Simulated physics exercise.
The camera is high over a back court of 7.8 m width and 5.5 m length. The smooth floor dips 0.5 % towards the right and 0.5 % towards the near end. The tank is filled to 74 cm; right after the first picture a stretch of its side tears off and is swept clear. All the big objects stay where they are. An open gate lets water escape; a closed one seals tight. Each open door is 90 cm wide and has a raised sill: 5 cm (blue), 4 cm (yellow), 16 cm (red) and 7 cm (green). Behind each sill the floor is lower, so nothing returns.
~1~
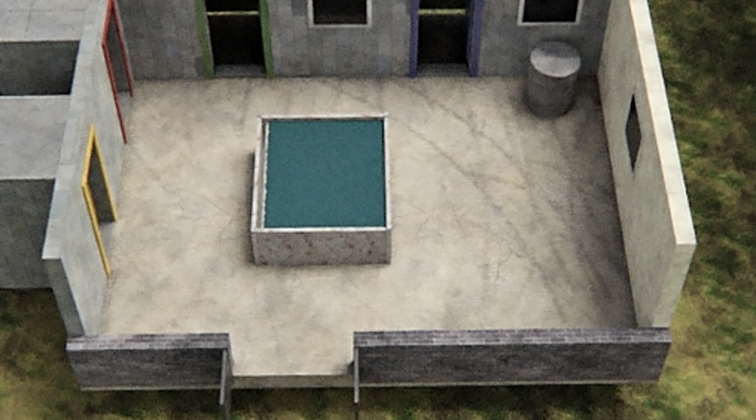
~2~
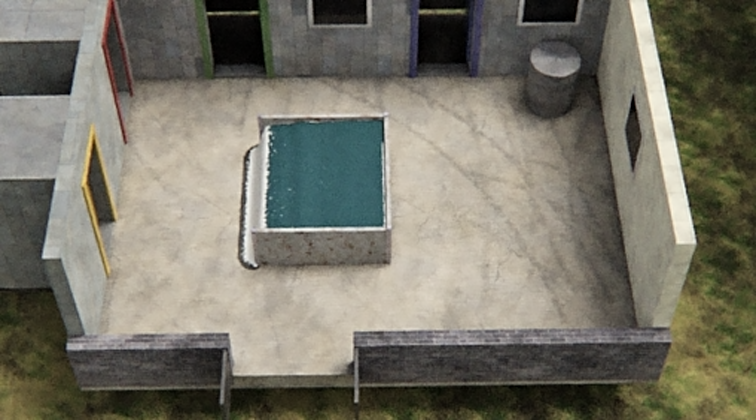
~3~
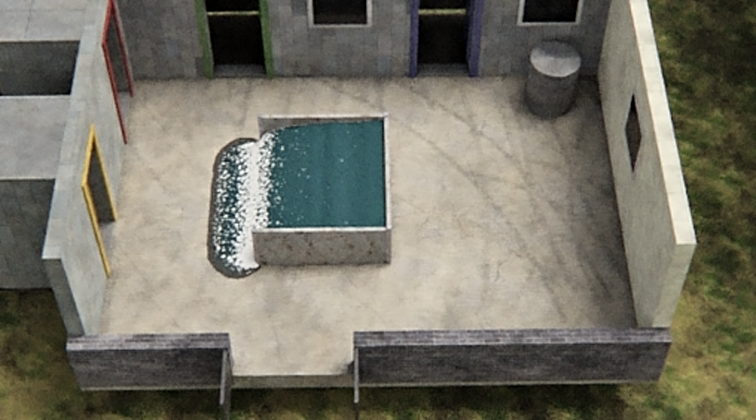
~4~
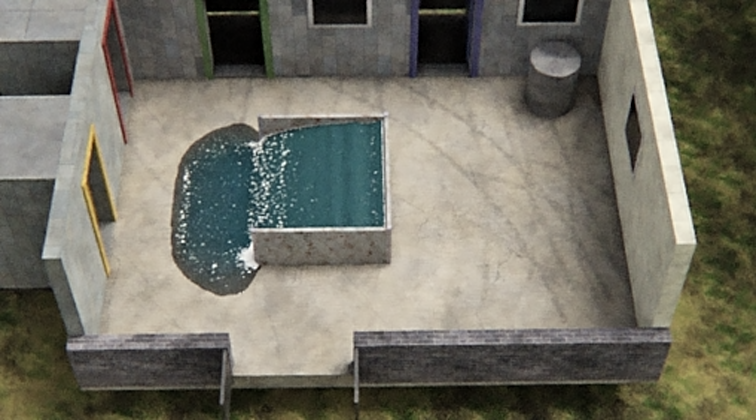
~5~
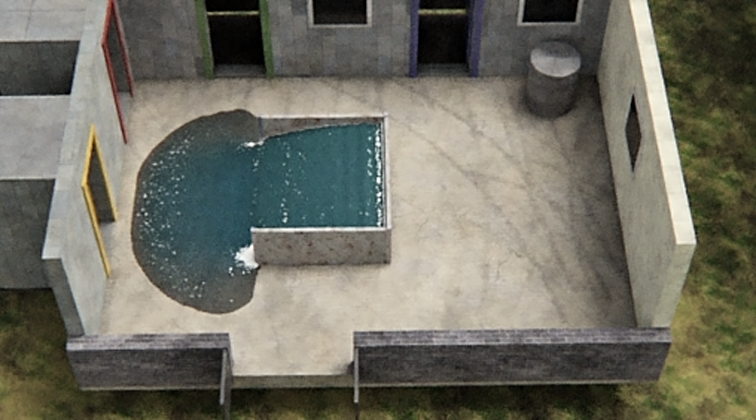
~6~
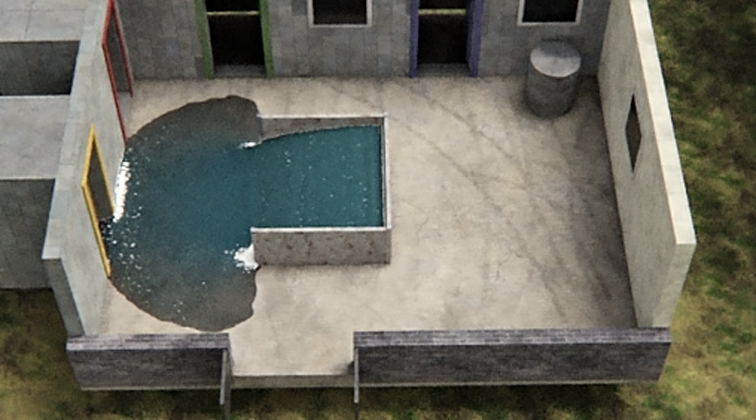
Walled concrete courtyard with a square tank, its left side giving way and water pouring out, spreading leftward to the yellow-framed doorway.
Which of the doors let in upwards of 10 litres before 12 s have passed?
Within that time: At the blue door it keeps below the limit; at the yellow door it goes over the limit; at the red door it goes over the limit; at the green door it passes the limit.
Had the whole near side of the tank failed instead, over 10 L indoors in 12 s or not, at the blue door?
Then: Blue under.
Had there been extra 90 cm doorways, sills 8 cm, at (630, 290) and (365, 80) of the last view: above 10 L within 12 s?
In turn: Over, under.
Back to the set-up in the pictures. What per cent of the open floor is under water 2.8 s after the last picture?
About 50 per cent.
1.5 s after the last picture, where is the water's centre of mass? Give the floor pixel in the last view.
Near (211, 201).
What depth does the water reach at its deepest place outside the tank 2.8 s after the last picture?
Roughly 29 cm.
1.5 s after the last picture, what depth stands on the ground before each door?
In cm: Blue 0, yellow 29, red 23, green 6.
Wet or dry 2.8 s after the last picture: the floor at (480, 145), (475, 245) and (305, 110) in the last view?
In turn: Still dry, not reached, under water.
Then, 0.7 s after the last picture water covers 30 % of the floor and is deepest (46 cm) near (130, 201); blue door not reached, yellow door 26 cm at the sill, 133 L in, red door 23 cm at the sill, 2 L in, green door 3 cm at the sill, 0 L in.
Then, 1.5 s after the last picture water covers 30 % of the floor and is deepest (46 cm) near (134, 82); blue door not reached, yellow door 29 cm at the sill, 334 L in, red door 23 cm at the sill, 19 L in, green door 6 cm at the sill, 0 L in.
Then, 2.8 s after the last picture water covers 50 % of the floor and is deepest (29 cm) near (97, 362); blue door not reached, yellow door 17 cm at the sill, 498 L in, red door 23 cm at the sill, 55 L in, green door 13 cm at the sill, 10 L in.
Then, 6.3 s after the last picture water covers 95 % of the floor and is deepest (14 cm) near (630, 356); blue door 3 cm at the sill, 0 L in, yellow door 8 cm at the sill, 595 L in, red door 6 cm at the sill, 65 L in, green door 6 cm at the sill, 31 L in.
Then, 11.3 s after the last picture water covers 100 % of the floor and is deepest (11 cm) near (630, 356); blue door 3 cm at the sill, 1 L in, yellow door 4 cm at the sill, 610 L in, red door 2 cm at the sill, 65 L in, green door 2 cm at the sill, 31 L in.
